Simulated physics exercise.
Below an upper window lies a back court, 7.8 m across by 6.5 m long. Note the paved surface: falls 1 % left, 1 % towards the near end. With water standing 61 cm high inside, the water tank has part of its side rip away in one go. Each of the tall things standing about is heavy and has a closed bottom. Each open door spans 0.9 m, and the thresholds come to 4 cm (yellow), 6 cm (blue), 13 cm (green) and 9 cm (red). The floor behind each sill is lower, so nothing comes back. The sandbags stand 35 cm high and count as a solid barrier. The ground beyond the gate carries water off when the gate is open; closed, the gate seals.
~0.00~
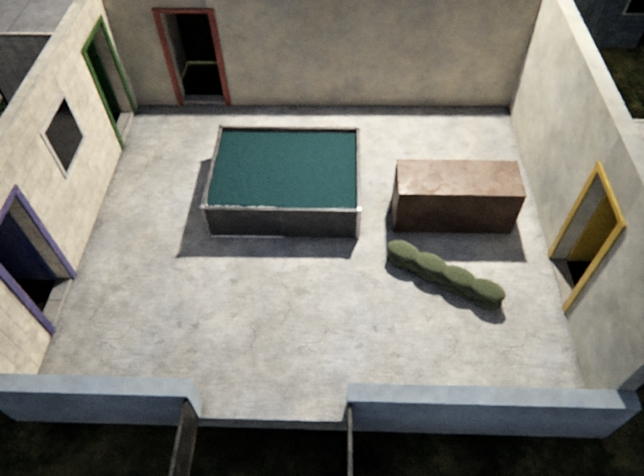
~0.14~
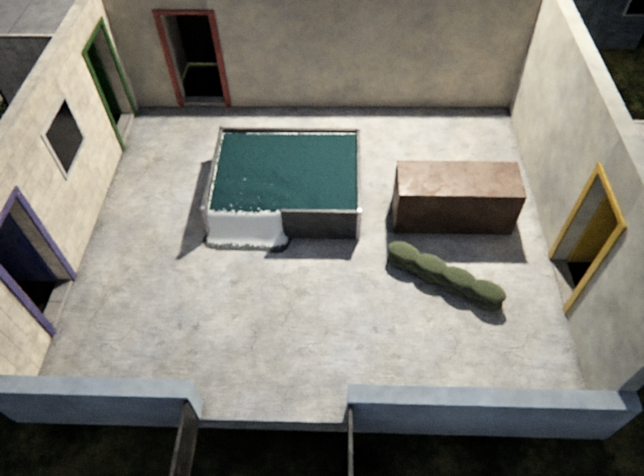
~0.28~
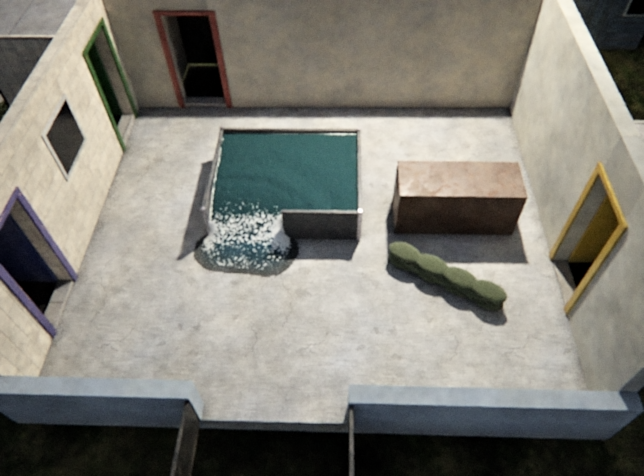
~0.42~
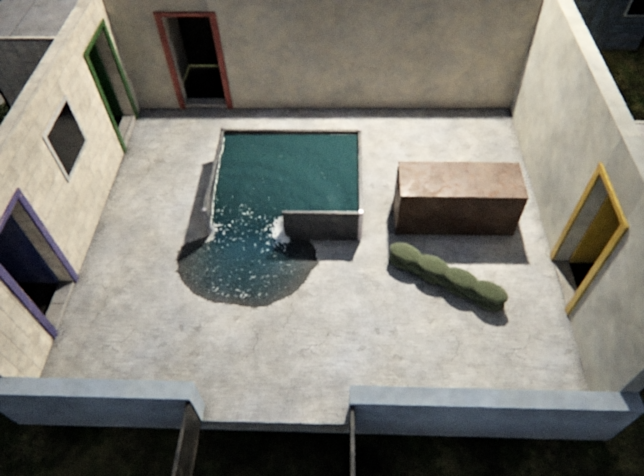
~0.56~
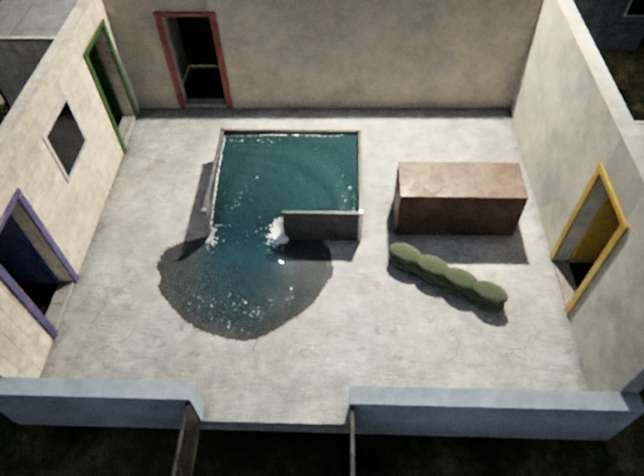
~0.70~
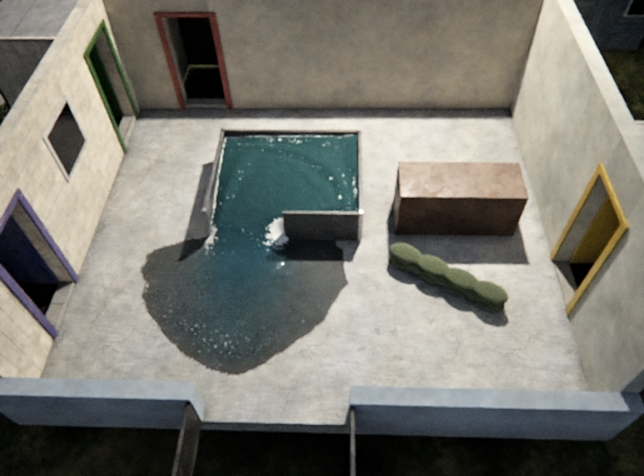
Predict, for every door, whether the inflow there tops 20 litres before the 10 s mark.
Prediction: At the yellow door it falls short of 20 litres; at the blue door it tops 20 litres; at the green door it falls short of 20 litres; at the red door it falls short of 20 litres.
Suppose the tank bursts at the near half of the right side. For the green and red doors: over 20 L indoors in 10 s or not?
Versus the limit - green: Within, red: Within.
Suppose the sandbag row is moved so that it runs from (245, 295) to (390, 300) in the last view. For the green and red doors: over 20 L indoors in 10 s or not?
Doors: Green stays under / red stays under.
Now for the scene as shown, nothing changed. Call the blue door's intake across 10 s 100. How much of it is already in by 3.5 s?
Fraction in by then: Around 30 per cent.
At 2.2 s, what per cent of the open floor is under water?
Wet share: About 25 %.
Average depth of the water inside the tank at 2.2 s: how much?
34 cm.
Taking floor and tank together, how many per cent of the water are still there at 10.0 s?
Some 56 in a hundred.
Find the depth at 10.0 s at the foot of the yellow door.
About 0.5 cm deep.
After 1.4 s water covers 25 % of the floor and is deepest (34 cm) near (234, 249); yellow door not reached, blue door not reached, green door not reached, red door not reached.
After 2.2 s water covers 25 % of the floor and is deepest (50 cm) near (45, 400); yellow door not reached, blue door 9 cm at the sill, 3 L in, green door not reached, red door not reached.
After 3.5 s water covers 30 % of the floor and is deepest (29 cm) near (132, 402); yellow door not reached, blue door 13 cm at the sill, 38 L in, green door not reached, red door not reached.
After 6.0 s water covers 50 % of the floor and is deepest (18 cm) near (32, 400); yellow door not reached, blue door 13 cm at the sill, 79 L in, green door 4 cm at the sill, 0 L in, red door 9 cm at the sill, 0 L in.
After 10.0 s water covers 60 % of the floor and is deepest (12 cm) near (32, 400); yellow door not reached, blue door 9 cm at the sill, 137 L in, green door 8 cm at the sill, 0 L in, red door 5 cm at the sill, 0 L in.
